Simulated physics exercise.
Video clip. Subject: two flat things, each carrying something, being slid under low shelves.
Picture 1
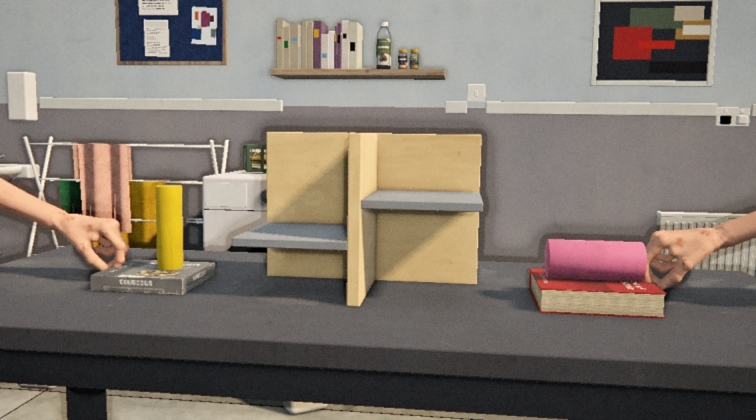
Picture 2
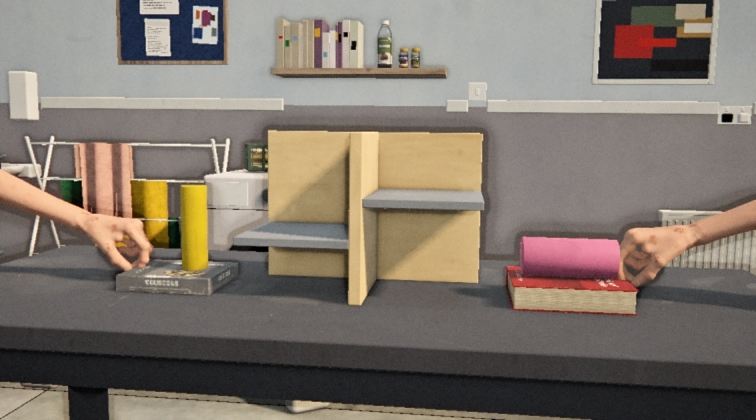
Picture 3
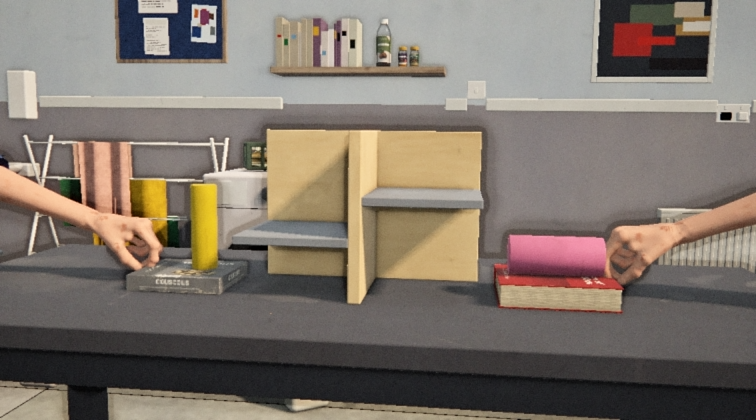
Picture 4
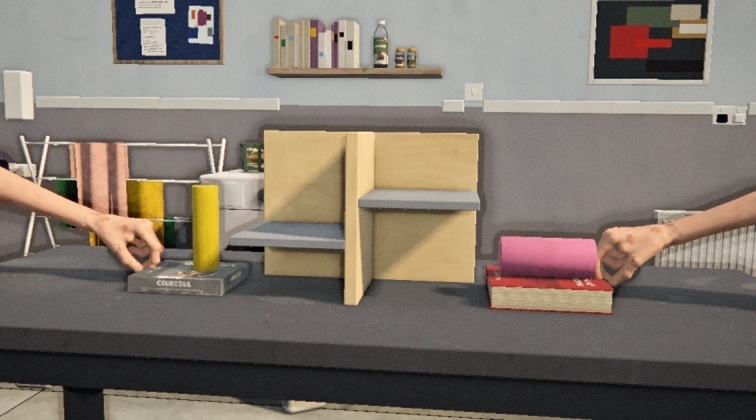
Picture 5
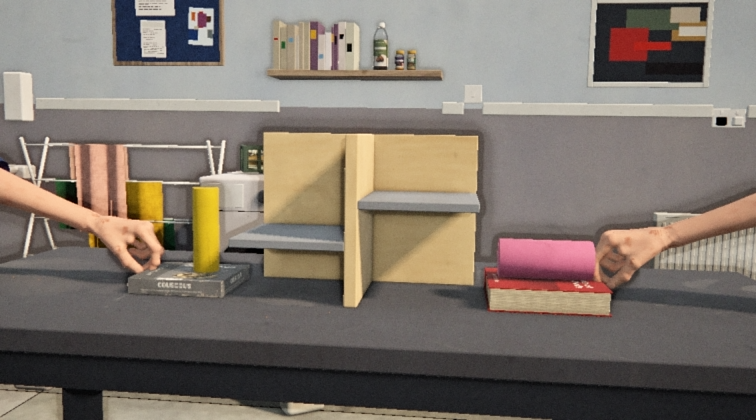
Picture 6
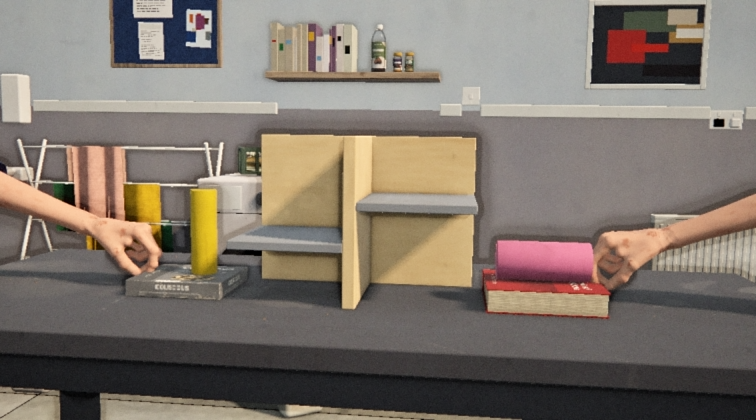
Two hands reach in from opposite sides of a dark table in a room with a wall shelf and drying rack, seen from the front. The left holds a grey packet carrying an upright yellow candle, the right a red book with a pink candle lying on it, beside a wooden stand with grey shelves. Both slide inward, then slow to almost nothing, while the view shifts very slightly.
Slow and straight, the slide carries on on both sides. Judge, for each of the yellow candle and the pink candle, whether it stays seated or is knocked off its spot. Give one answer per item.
Yellow candle - knocked off; pink candle - stays seated.
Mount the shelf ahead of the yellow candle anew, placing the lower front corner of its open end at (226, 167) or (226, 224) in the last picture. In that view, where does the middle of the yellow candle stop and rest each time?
Roughly (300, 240) and (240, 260).
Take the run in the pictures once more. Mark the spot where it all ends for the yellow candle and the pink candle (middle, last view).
Final centres, approx.: First (229, 266), second (420, 257).
Then, 0.82 s after the last picture, yellow candle tipped 15° from how it was near (230, 231); pink candle riding along near (499, 260).
Then, 1.04 s after the last picture, yellow candle tipped 59° from how it was near (215, 242); pink candle riding along near (483, 260).
Then, 1.26 s after the last picture, yellow candle on its side near (204, 263); pink candle riding along near (466, 259).
At rest, the yellow candle gets scraped off its spot, near (229, 265); the pink candle rides in untouched, near (420, 257).
